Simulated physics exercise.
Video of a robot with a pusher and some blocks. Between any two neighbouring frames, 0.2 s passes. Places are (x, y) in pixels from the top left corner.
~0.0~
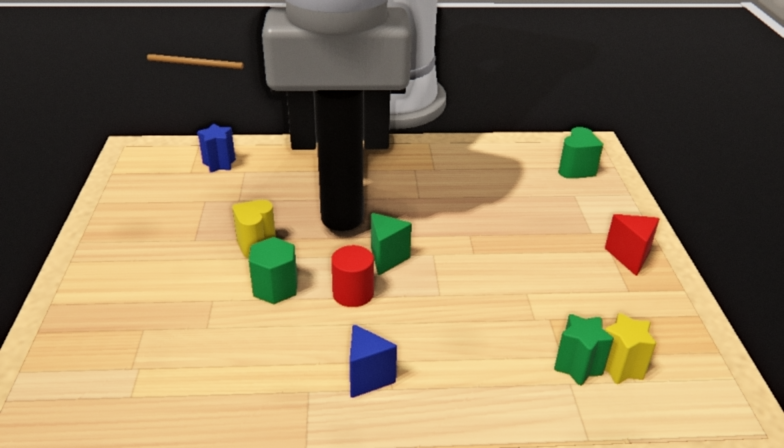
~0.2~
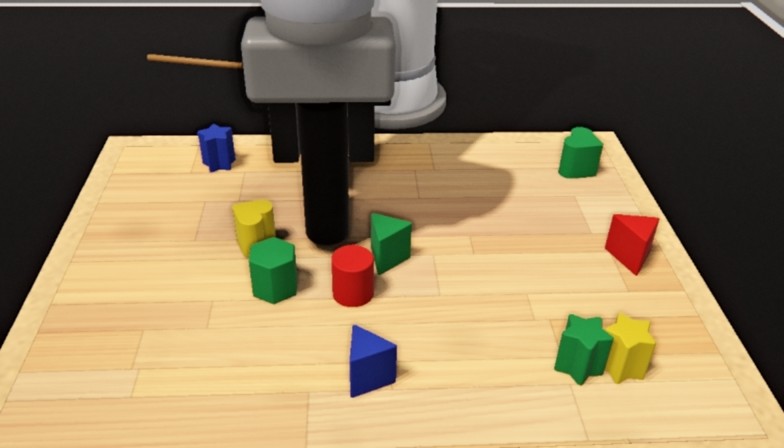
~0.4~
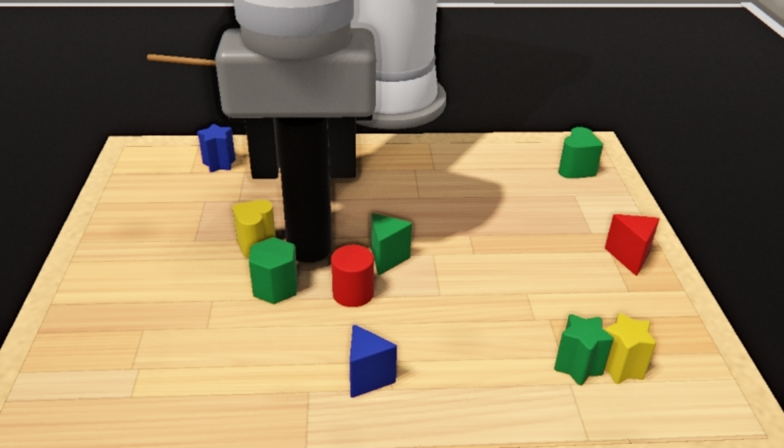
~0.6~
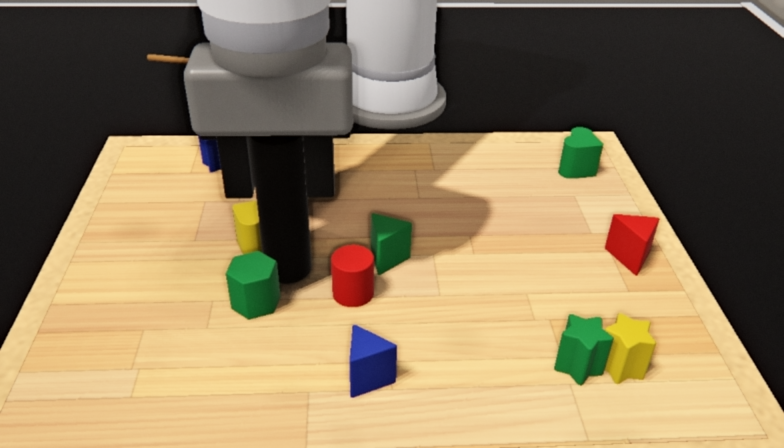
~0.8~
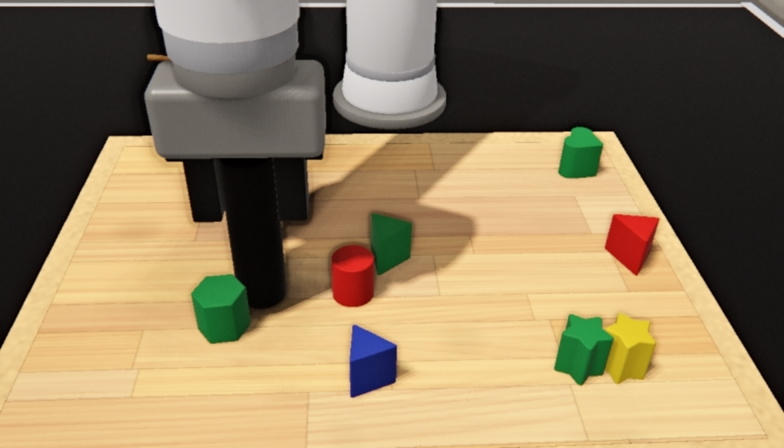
On a light wooden board with a black surround, a robot arm lowers its black pusher among scattered red, green, blue and yellow blocks. The pusher moves toward the viewer and to the left, reaches the green six-sided block, and shoves it down and left while the red round block stays put.
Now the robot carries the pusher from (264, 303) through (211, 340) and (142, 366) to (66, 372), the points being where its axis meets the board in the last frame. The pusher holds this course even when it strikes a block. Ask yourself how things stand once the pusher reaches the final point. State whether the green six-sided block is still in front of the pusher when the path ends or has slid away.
Prediction: Slipped aside.
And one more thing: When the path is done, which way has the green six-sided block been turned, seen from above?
Spin direction: Counter-clockwise.
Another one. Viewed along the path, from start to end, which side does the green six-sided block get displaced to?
The left-hand side.
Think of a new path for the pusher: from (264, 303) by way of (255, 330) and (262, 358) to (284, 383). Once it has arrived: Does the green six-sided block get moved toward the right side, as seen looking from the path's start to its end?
Yes, that is how it ends up.
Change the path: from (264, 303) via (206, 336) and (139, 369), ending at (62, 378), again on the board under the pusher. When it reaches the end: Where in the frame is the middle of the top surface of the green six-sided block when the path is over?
My best guess is (60, 383).
On the path given first. One third of the way, pusher (209, 331); green six-sided block (158, 328).
Two thirds of the way, pusher (139, 357); green six-sided block (89, 364), turned 25° anticlockwise.
At the end, pusher (62, 363); green six-sided block (72, 374), turned 50° anticlockwise; red round block still.
